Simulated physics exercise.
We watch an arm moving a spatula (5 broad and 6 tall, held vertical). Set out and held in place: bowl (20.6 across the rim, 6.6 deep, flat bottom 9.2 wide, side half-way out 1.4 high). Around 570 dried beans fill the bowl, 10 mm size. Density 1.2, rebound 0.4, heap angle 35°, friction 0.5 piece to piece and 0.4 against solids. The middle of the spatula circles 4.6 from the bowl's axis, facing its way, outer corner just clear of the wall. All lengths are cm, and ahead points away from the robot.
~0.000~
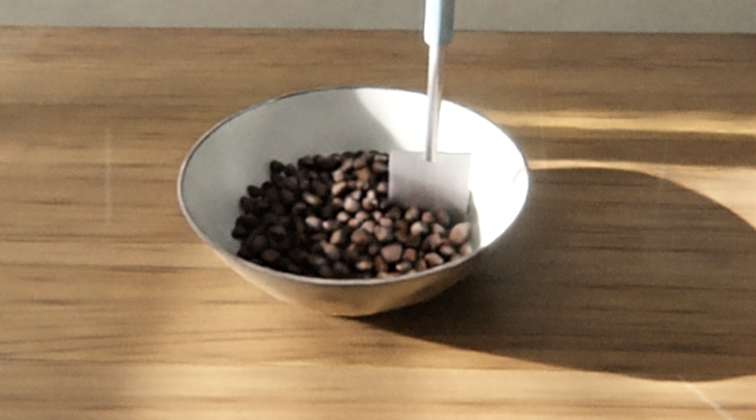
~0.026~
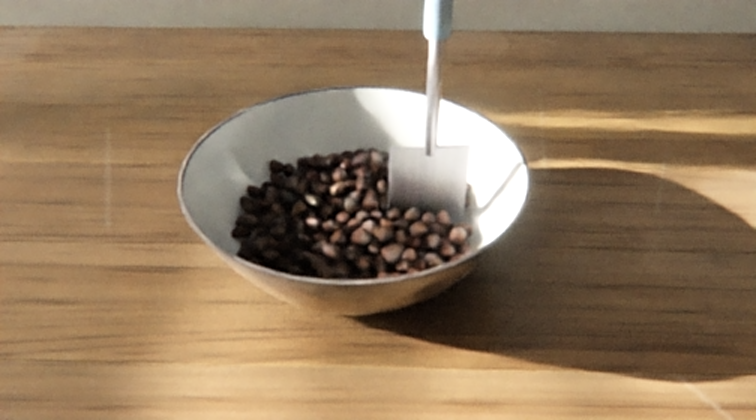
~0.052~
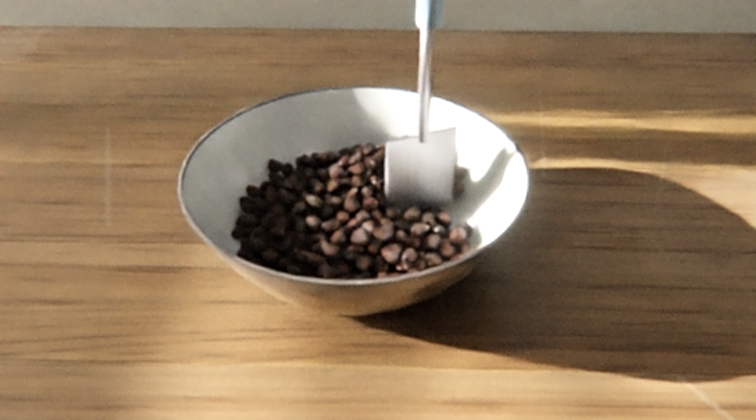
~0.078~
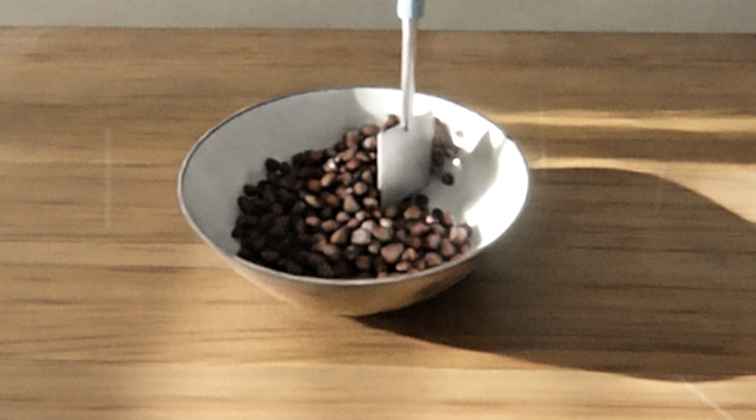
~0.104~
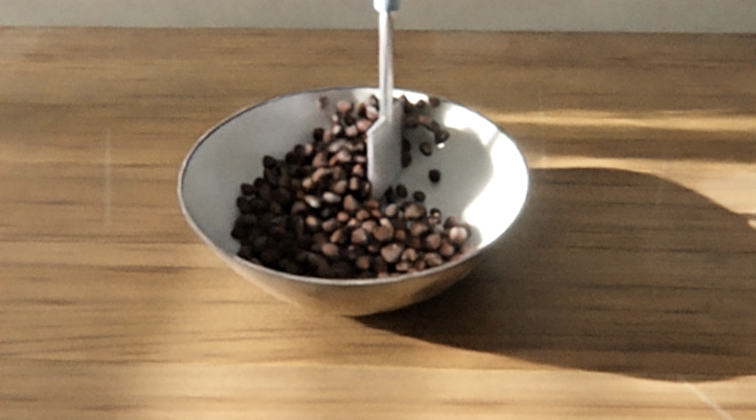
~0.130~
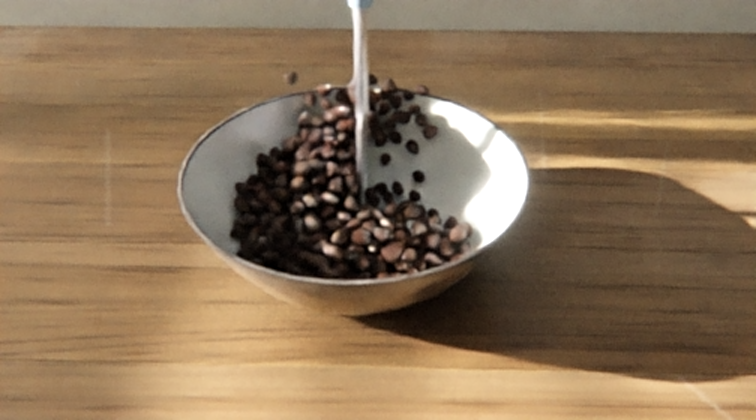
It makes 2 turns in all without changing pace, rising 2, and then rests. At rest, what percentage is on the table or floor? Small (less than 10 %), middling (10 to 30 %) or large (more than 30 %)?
On the table or floor the share is middling, 10 to 30 %.
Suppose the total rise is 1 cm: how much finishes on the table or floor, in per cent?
Some 25 per cent.
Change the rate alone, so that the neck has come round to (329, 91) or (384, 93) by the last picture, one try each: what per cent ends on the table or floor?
Some 35 and 10 per cent.
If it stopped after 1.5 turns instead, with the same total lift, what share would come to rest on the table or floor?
It would be near 15 per cent.
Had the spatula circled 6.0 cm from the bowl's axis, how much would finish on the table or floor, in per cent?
In that case some 0 per cent.
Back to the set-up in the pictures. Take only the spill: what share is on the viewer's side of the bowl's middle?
About 70 per cent.
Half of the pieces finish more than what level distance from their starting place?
Roughly 9 cm.
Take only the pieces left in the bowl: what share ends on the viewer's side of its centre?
Roughly 45 per cent.
After 0.44 s, 334° round, highest piece 10 above the table; 497 in the bowl, 47 on the table or floor, 28 in flight or on the tool.
After 0.75 s, 221° round, highest piece 9 above the table; 463 in the bowl, 105 on the table or floor, 4 in flight or on the tool.
After 1.11 s, 0° round, highest piece 6 above the table; 458 in the bowl, 114 on the table or floor.
After 1.81 s, 0° round, highest piece 6 above the table; 458 in the bowl, 114 on the table or floor.
In the end, 458 in the bowl, 114 on the table or floor. That is 20 % on the table or floor.
